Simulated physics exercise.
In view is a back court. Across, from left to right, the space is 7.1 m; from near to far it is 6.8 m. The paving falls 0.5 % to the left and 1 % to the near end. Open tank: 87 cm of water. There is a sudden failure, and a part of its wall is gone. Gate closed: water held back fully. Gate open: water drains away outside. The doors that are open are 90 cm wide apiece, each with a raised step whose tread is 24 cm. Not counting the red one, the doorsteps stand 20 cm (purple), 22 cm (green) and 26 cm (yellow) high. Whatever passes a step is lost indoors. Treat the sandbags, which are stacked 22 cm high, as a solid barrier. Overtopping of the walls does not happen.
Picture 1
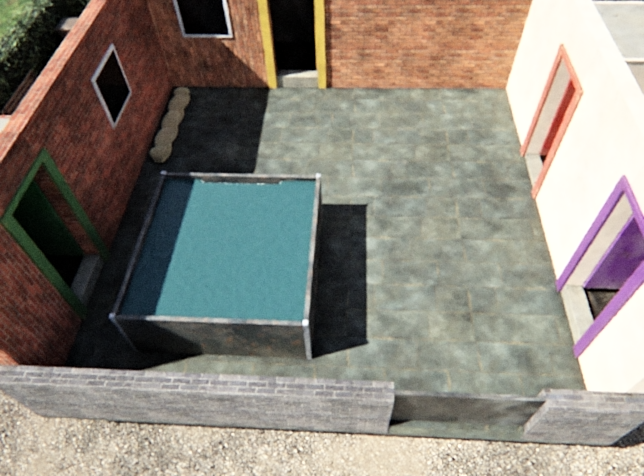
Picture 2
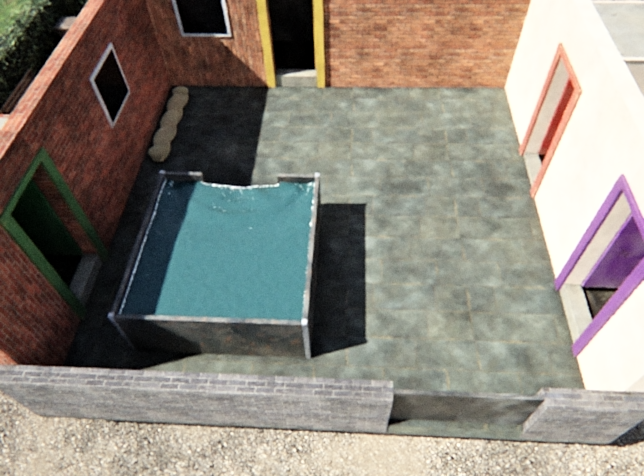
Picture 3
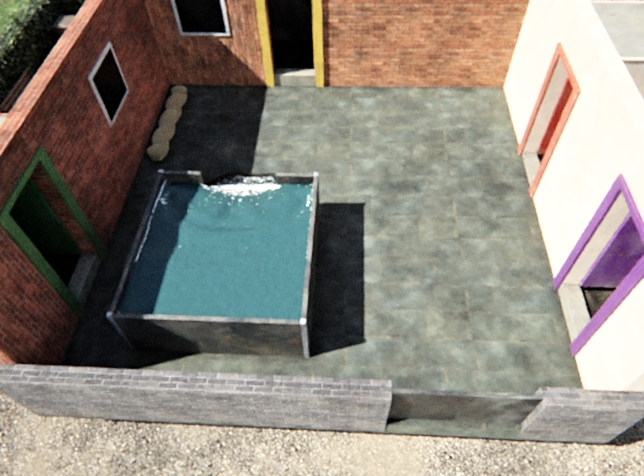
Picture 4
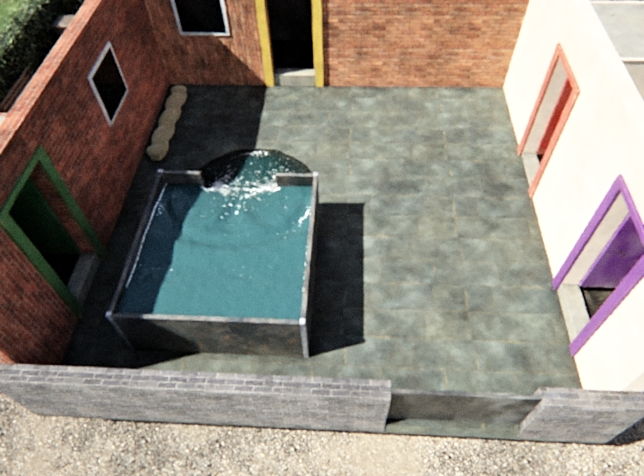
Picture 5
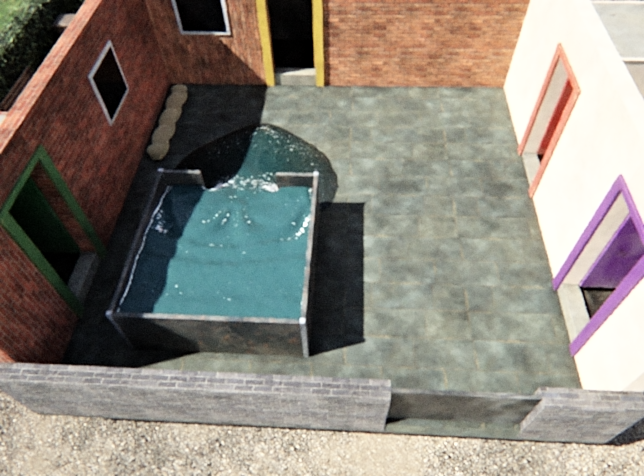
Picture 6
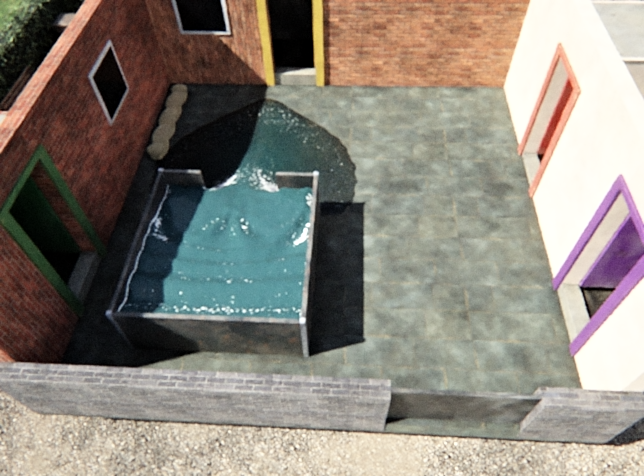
A large open tank of blue-green water stands left of centre in a grey-paved, walled court, seen from high above the near wall by a still camera. Brick walls with a green door at left and a yellow one behind face a cream wall with red and purple doorways, and pale sandbags lie in the far left corner. The far side of the tank opens, and water pours through, spreading across the paving in a widening dark fan while ripples and white foam cross the surface inside.
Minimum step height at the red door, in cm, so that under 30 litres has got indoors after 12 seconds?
Approx. 10.5 cm.
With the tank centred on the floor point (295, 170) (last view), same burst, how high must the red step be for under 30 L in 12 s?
Then close to 8.5 cm.
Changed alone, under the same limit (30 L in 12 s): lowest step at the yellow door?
For yellow: Close to 30 cm.
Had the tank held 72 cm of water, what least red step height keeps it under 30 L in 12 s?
A step of about 8.5 cm does it.
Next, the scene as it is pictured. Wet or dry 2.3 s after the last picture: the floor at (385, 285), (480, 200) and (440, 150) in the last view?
In order: Untouched, untouched, soaked.
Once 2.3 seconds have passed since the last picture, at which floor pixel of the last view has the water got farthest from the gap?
Near pixel (502, 90).
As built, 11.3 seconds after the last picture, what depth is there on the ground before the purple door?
It comes to about 13.5 centimetres deep.
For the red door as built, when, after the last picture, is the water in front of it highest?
Peak time: Around 6.0 s.
Then, 0.7 s after the last picture water covers 30 % of the floor, deepest (48 cm) near (247, 203); it has not reached the red door.
Then, 2.3 s after the last picture water covers 45 % of the floor, deepest (40 cm) near (170, 87); it has not reached the red door.
Then, 11.3 s after the last picture water covers 95 % of the floor, deepest (28 cm) near (52, 389); 9 cm at the red door, 69 litres in over its 8 cm step.
At the red door as built, the water peaked near 14 cm, 5.9 s after the last picture.
Run again over the same 12 s with other heights there, 52 litres in over 9 cm, 16 litres over 12 cm. The limit of 30 litres is kept from about 10.5 cm up.
